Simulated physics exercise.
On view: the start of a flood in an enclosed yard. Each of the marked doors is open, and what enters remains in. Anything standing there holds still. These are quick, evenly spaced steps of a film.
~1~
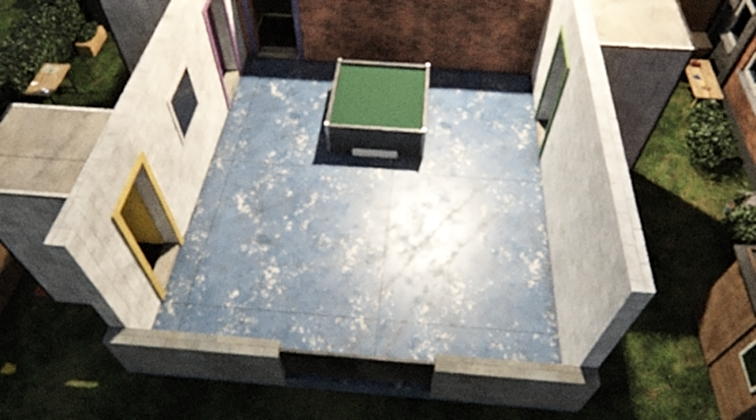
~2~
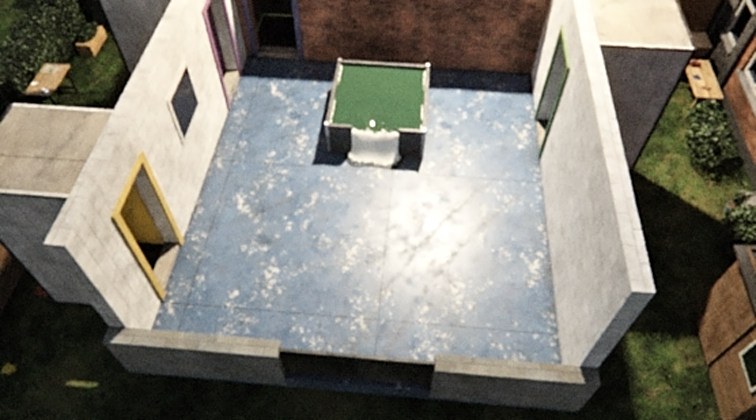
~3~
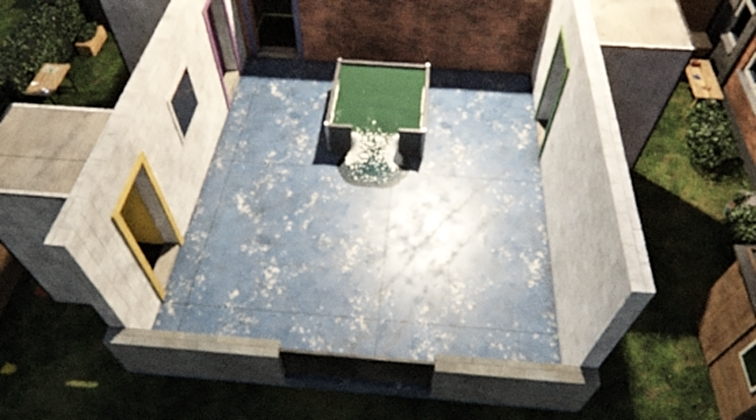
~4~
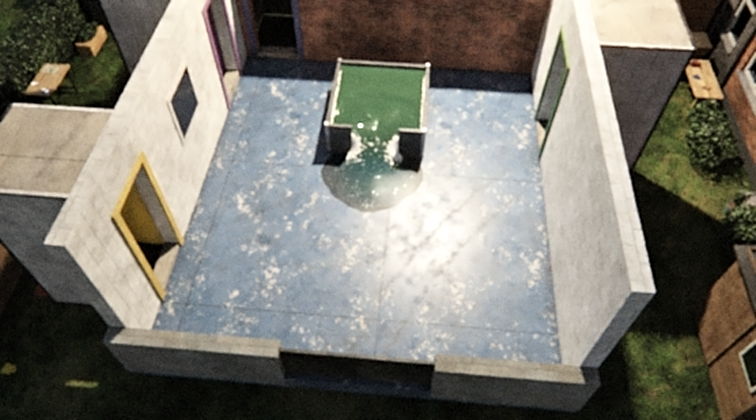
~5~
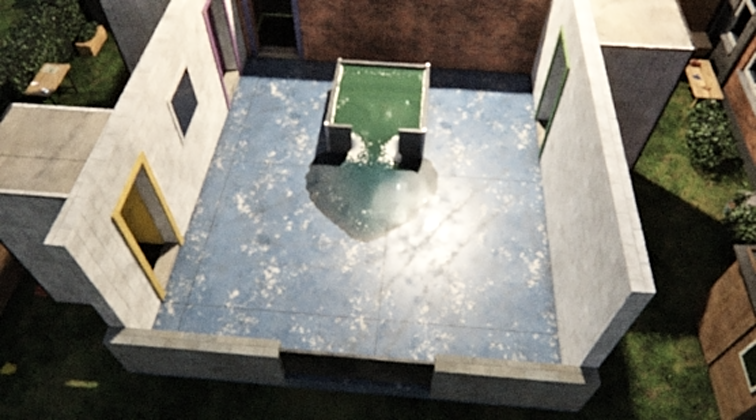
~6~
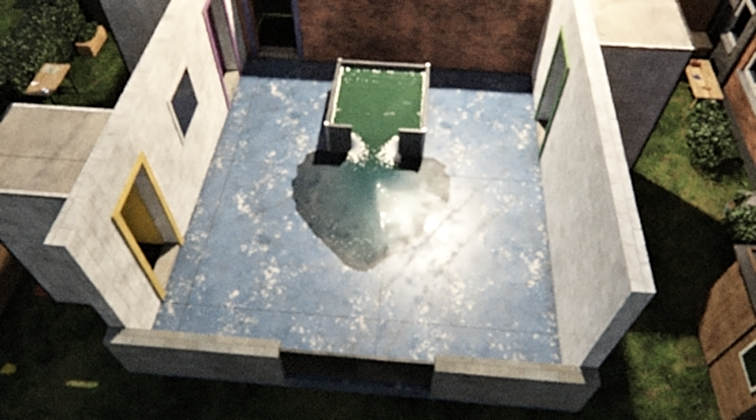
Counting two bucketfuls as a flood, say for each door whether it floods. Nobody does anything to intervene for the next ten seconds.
In order: I expect the green door to let through an acceptable amount. I expect the yellow door to let through an acceptable amount. I expect the purple door to let through an acceptable amount. I expect the blue door to let through an acceptable amount.
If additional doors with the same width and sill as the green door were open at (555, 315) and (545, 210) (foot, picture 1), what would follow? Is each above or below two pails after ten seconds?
Exceeds the limit; falls short.
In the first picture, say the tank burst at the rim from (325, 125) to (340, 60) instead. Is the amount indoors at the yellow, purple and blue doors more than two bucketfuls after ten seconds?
The yellow door falls short, the purple door tops the limit, the blue door tops the limit.
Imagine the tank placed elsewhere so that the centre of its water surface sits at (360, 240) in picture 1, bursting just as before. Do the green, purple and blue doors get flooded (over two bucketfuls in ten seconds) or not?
I reckon green door misses the mark, purple door misses the mark, and blue door misses the mark.
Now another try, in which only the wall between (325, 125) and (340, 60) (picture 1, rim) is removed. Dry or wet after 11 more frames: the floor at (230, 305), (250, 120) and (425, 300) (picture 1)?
In turn: Untouched, then inundated, then untouched.
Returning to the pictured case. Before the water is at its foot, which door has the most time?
Answer - the blue-painted one.
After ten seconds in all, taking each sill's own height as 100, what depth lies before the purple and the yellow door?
About 10 and 70 %.
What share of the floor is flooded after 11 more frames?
Estimate: Near 50 %.
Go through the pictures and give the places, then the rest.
In the first picture, still water in the tank at (380, 97).
In the second picture, the front is at (350, 160), out from the gap at (375, 144).
In the third picture, water pours out at (375, 145) and has run to (393, 183).
In the fourth picture, the front is at (360, 207), out from the gap at (375, 145).
In the fifth picture, water pours out at (375, 145) and has run to (356, 235).
In the sixth picture, water pours out at (375, 145) and has run to (359, 265).
A moment on, water covers 30 % of the floor; the green door not reached, the yellow door not reached, the purple door not reached, the blue door not reached.
Next, water covers 50 % of the floor; the green door not reached, the yellow door not reached, the purple door not reached, the blue door not reached.
Then, water covers 50 % of the floor; the green door not reached, the yellow door wet at the sill, nothing in, the purple door not reached, the blue door not reached.
Later, water covers 60 % of the floor; the green door not reached, the yellow door wet at the sill, nothing in, the purple door not reached, the blue door not reached.
In the end, water covers 95 % of the floor; the green door wet at the sill, nothing in, the yellow door wet at the sill, nothing in, the purple door wet at the sill, nothing in, the blue door wet at the sill, nothing in.
